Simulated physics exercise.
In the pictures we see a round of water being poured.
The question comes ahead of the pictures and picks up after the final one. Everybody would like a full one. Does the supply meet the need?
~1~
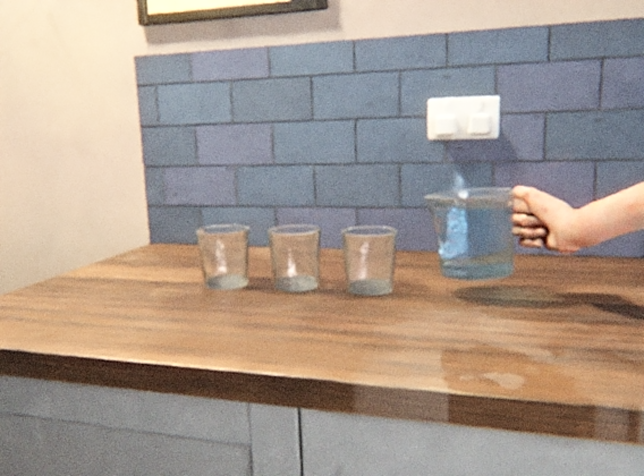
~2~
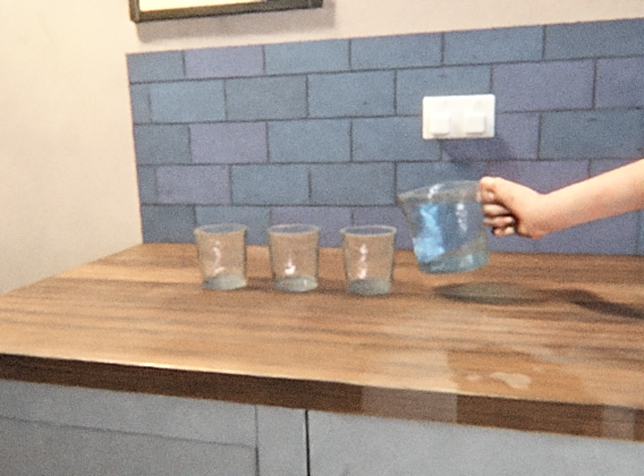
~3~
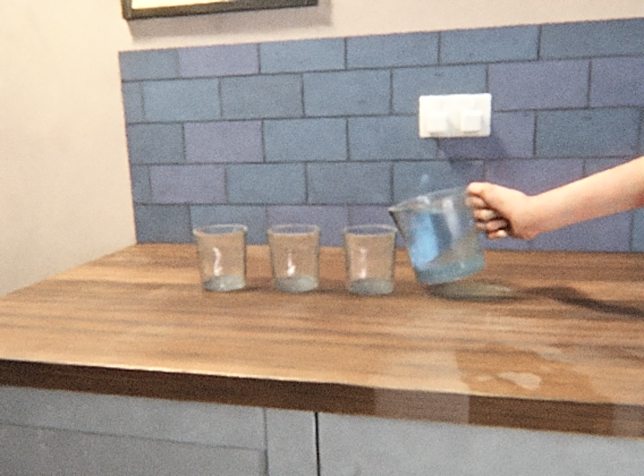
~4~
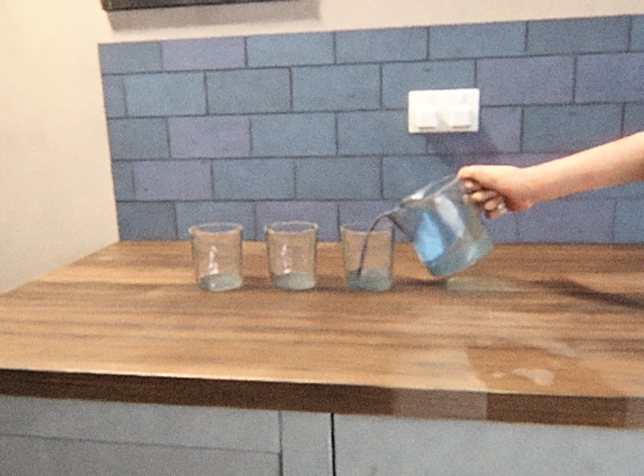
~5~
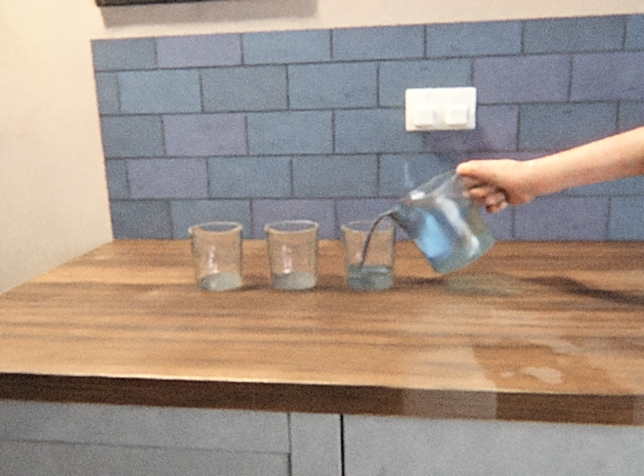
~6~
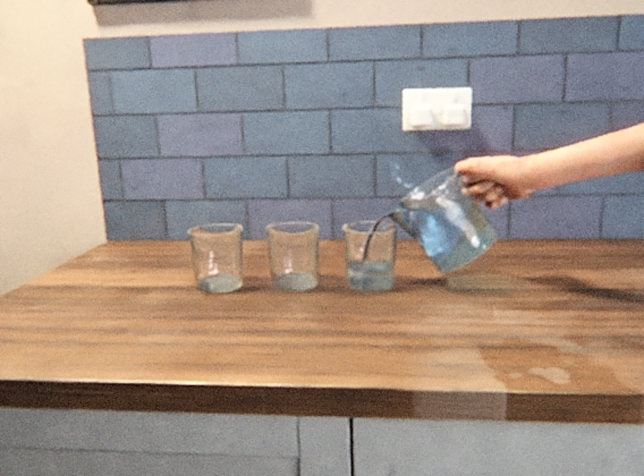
It empties early.
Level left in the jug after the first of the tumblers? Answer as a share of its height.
It stays around 50 percent of its height.
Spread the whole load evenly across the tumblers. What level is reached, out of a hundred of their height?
My figure is 70 %.
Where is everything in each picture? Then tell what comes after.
The first picture shows the hand lifts the jug; jug (474, 231) nearly full; three tumblers, the last at (225, 255).
In the second picture, the jug is brought over; jug nearly full, surface at (443, 200); the first is empty.
In the third picture, the jug is brought over; jug (440, 233) nearly full; three tumblers, the last at (222, 256).
In the fourth picture, a stream runs into the first tumbler; jug (443, 225) tipped 30° with nearly all of its load; the first is nearly empty.
In the fifth picture, a stream runs into the first tumbler; jug (444, 221) tipped 30° with nearly all of its load; three tumblers, the last at (218, 254).
In the sixth picture, a stream runs into the first tumbler; jug (445, 220) tipped 35° with nearly all of its load; the first is about a quarter full.
Soon after, the first is about two thirds full.
Later, the first is done and the jug has about half of its load.
In the end, the jug is empty with two filled and the next at about a third of a serving.
